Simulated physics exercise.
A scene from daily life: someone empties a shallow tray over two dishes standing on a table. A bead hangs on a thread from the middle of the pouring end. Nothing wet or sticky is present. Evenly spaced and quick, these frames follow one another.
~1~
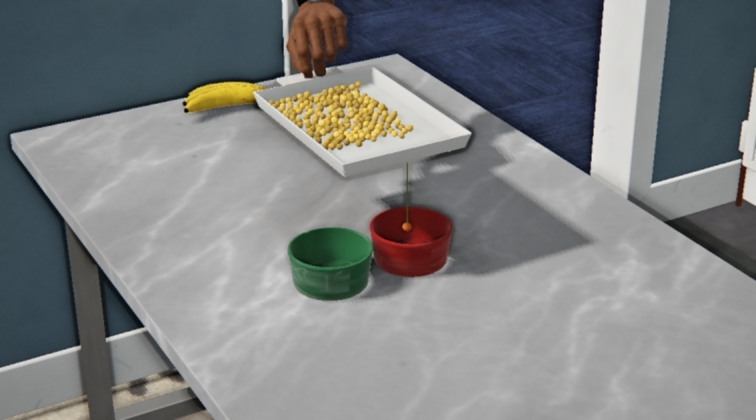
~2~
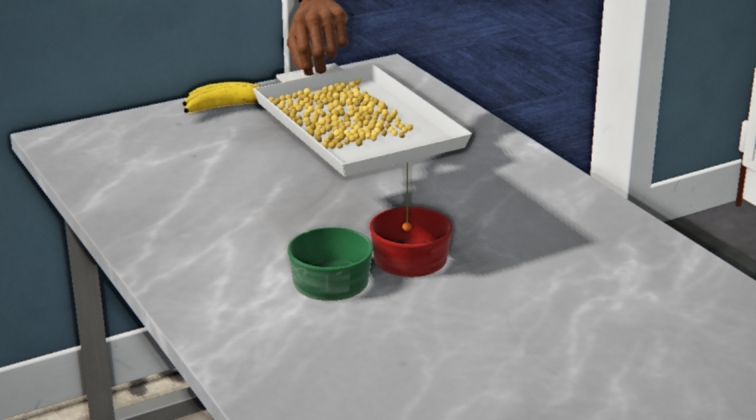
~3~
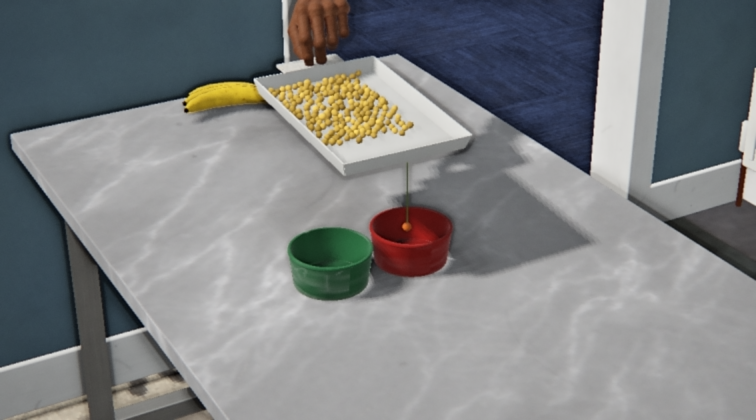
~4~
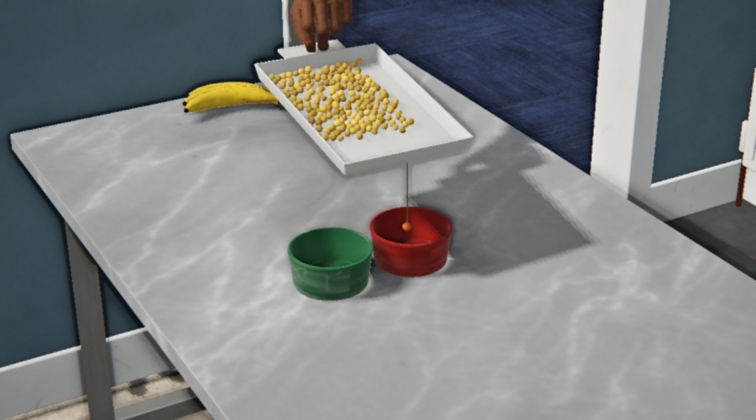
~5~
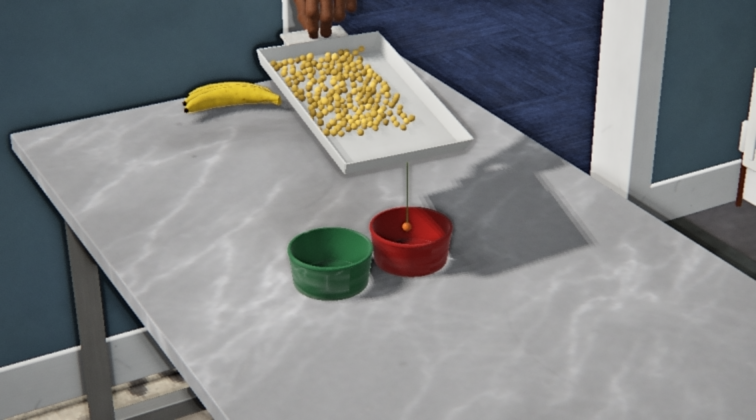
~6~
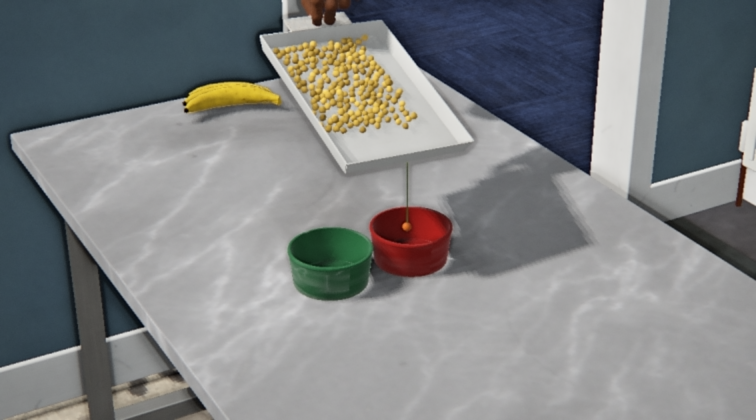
A hand raised the back of a white tray of yellow puffed balls, steadily tilting it toward its right front corner, above a green dish and a red dish that stayed still beside a banana.
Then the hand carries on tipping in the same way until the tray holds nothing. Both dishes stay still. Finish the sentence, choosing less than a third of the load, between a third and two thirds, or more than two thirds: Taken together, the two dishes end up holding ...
Taken together, the two dishes end up holding less than a third of the load.
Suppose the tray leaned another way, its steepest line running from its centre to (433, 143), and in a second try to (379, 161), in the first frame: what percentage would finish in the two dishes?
About 10 % and about 20 %.
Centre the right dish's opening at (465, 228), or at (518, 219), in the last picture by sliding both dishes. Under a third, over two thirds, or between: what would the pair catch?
In the middle band, then the middle third.
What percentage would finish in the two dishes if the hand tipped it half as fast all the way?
Share: Roughly 0%.
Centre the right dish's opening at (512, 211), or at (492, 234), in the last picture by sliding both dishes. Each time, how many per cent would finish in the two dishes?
First position: Some 40 %; second position: Some 80 %.
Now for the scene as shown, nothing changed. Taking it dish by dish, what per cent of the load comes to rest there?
I'd say the left dish holds some 0 % and the right dish some 0 %.
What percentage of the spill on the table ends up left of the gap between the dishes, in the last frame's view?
Roughly 0 percent.
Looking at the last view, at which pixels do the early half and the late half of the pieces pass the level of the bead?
Close to (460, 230), then close to (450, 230).
Just after the last frame, tray tipped steeply; the larger part on the tray; about a tenth in the air.
A moment on, tray tipped right over; roughly two thirds on the tray; just a few in the right dish; roughly a third outside both; about a tenth in the air.
Further on, tray tipped past a quarter turn; just a few in the right dish; almost all outside both.
When it is over, tray tipped past a quarter turn; not one in the left dish; just a few in the right dish; almost all outside both.
